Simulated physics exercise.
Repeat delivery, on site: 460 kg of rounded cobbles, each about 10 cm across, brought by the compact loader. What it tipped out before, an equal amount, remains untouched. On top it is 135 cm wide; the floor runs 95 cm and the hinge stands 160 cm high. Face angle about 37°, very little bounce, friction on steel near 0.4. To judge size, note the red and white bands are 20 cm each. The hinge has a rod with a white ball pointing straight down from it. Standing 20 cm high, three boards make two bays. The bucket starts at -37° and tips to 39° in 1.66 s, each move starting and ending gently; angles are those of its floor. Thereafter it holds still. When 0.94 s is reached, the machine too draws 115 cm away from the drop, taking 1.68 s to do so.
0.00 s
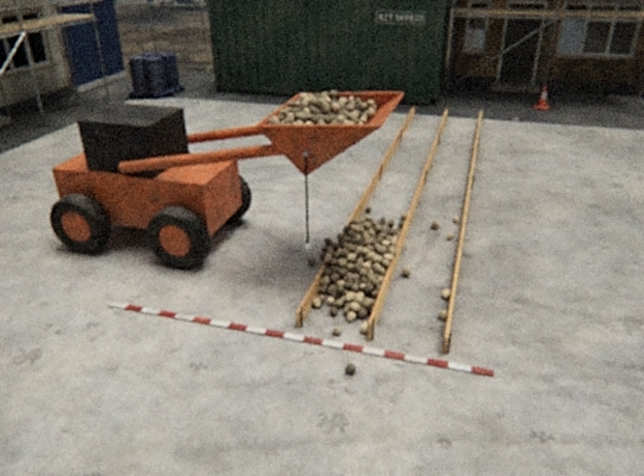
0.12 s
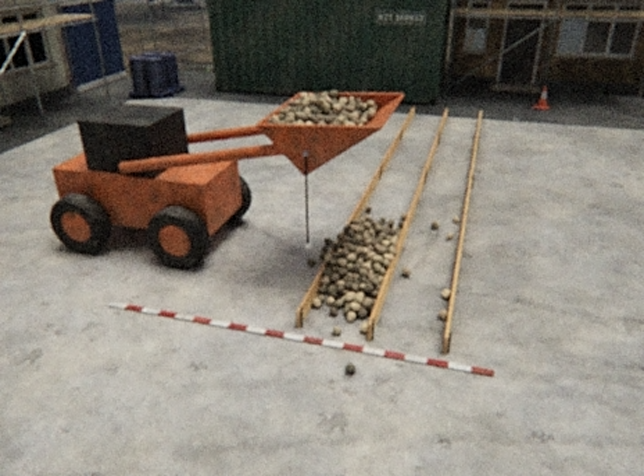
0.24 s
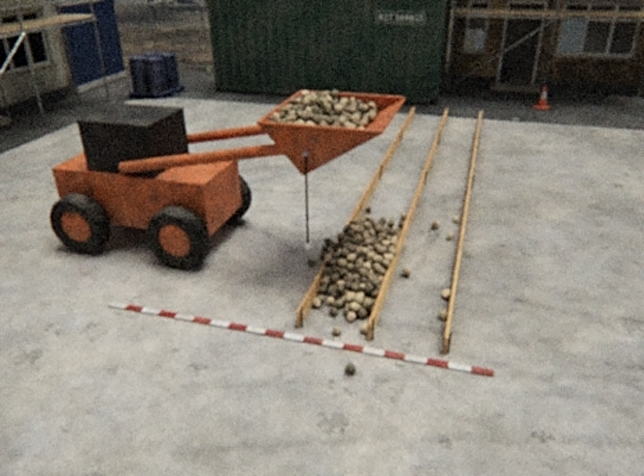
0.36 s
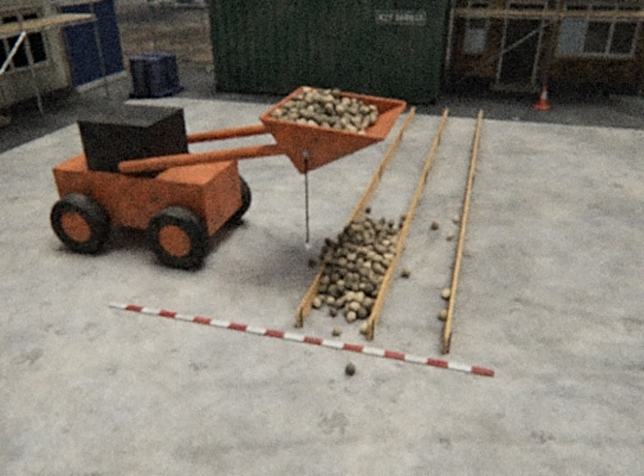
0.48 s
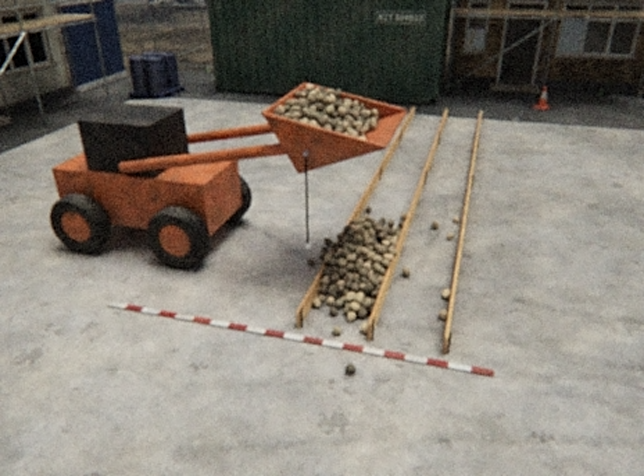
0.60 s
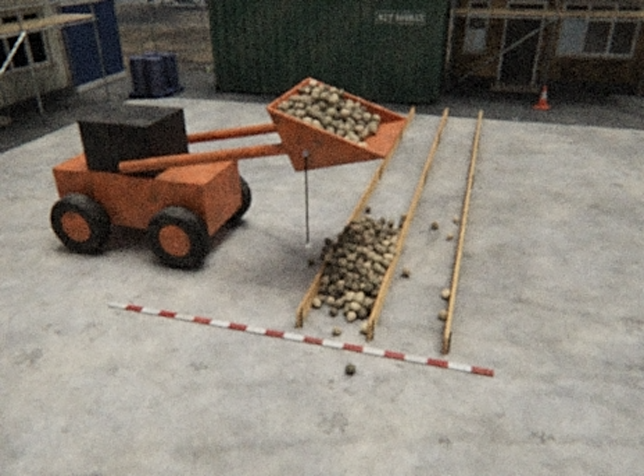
We see an orange loader holding a raised bucket of rounded stones beside a heap lying between wooden boards; the bucket gradually tilts forward, its right edge lowering, while the loader's body and the heap stay still.
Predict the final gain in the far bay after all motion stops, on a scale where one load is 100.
22.
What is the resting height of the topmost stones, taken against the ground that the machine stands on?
The top ends about 48 cm above the ground.
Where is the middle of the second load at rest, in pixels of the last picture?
(362, 252).
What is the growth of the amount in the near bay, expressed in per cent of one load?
Around 50 per cent of a load, I'd say.
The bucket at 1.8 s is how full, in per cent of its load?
About 15 per cent is held.
After 1.2 s the floor is at 27°; in per cent of one load, 99 in the bucket, 1 short of the bays, 97 in the near bay, 2 in the far bay; the foremost stones are at (428, 255).
After 1.8 s the floor is at 39°; in per cent of one load, 16 in the bucket, 10 short of the bays, 166 in the near bay, 8 in the far bay; the foremost stones are at (437, 254).
After 3.1 s the floor is at 39°; in per cent of one load, 0 in the bucket, 29 short of the bays, 148 in the near bay, 24 in the far bay; the foremost stones are at (449, 283).
After 5.9 s the floor is at 39°; in per cent of one load, 0 in the bucket, 29 short of the bays, 148 in the near bay, 24 in the far bay; the foremost stones are at (449, 283). Net gain in the far bay, 22.
